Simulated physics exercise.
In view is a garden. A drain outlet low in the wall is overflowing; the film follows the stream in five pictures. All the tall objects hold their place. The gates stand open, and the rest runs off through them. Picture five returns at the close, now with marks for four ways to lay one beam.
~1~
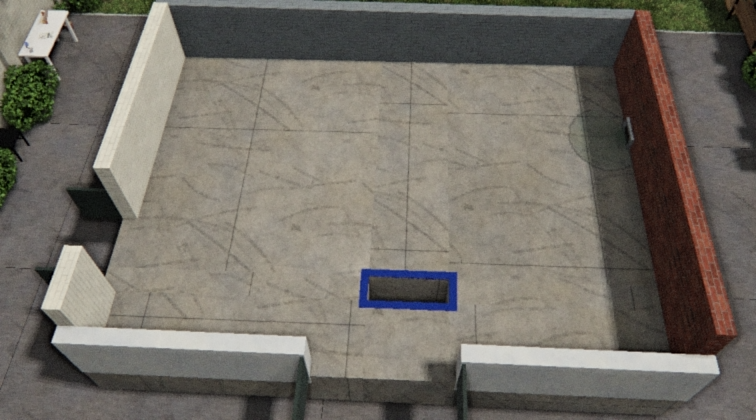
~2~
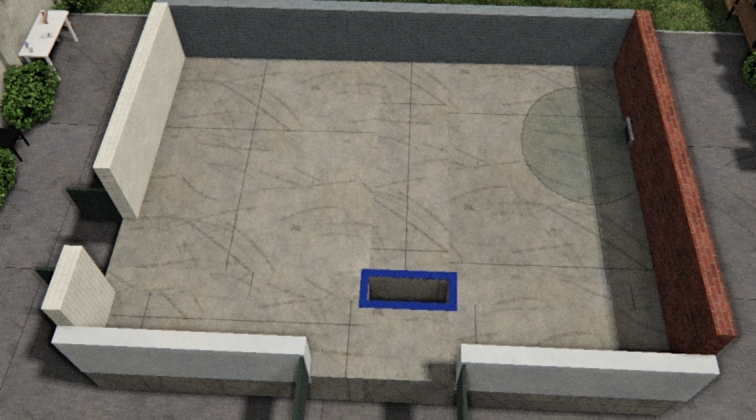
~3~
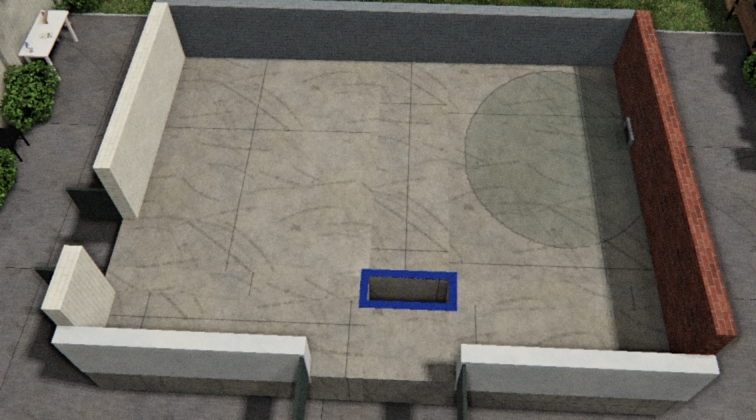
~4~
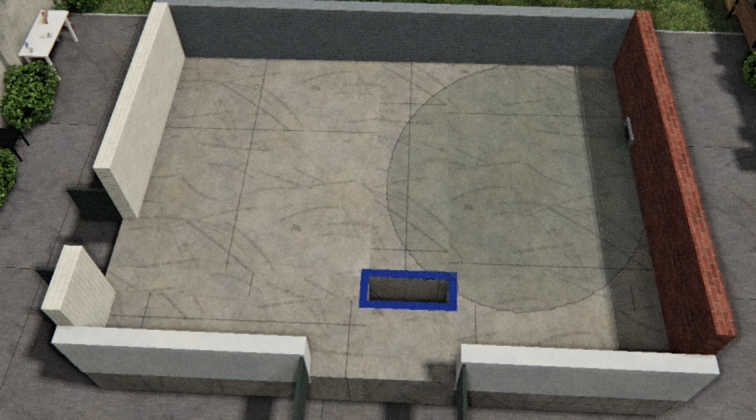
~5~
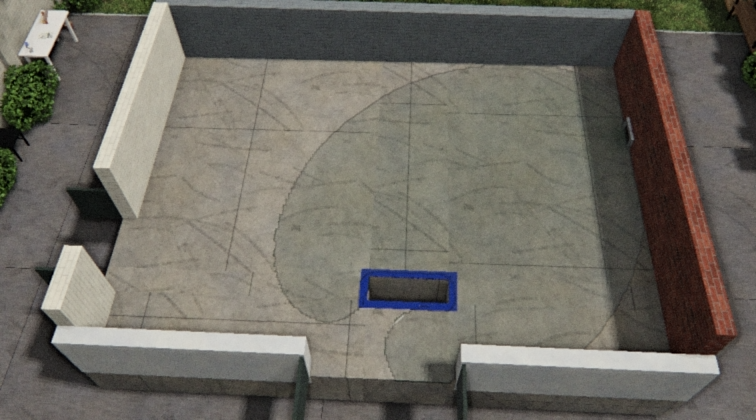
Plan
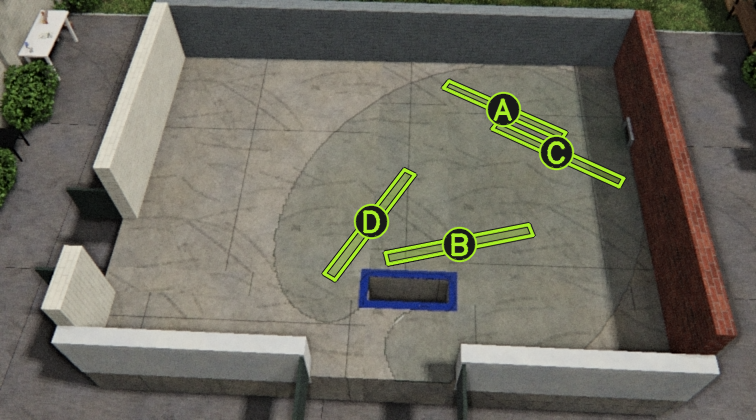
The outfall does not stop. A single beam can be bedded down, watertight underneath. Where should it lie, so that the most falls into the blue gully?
Position D.
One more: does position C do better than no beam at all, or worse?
Worse.
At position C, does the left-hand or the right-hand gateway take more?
The left one.
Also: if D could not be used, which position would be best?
A it is.
On the marked copy, A from (446, 84) to (563, 136); B from (386, 258) to (530, 229); C from (495, 125) to (621, 182); D from (329, 276) to (409, 172).
With A, about 25 % of the stream goes into the blue gully, about 70 % out by the gates.
With B, about 5 % of the stream goes into the blue gully, about 94 % out by the gates.
With C, about 3 % of the stream goes into the blue gully, about 94 % out by the gates.
With D, about 39 % of the stream goes into the blue gully, about 59 % out by the gates.
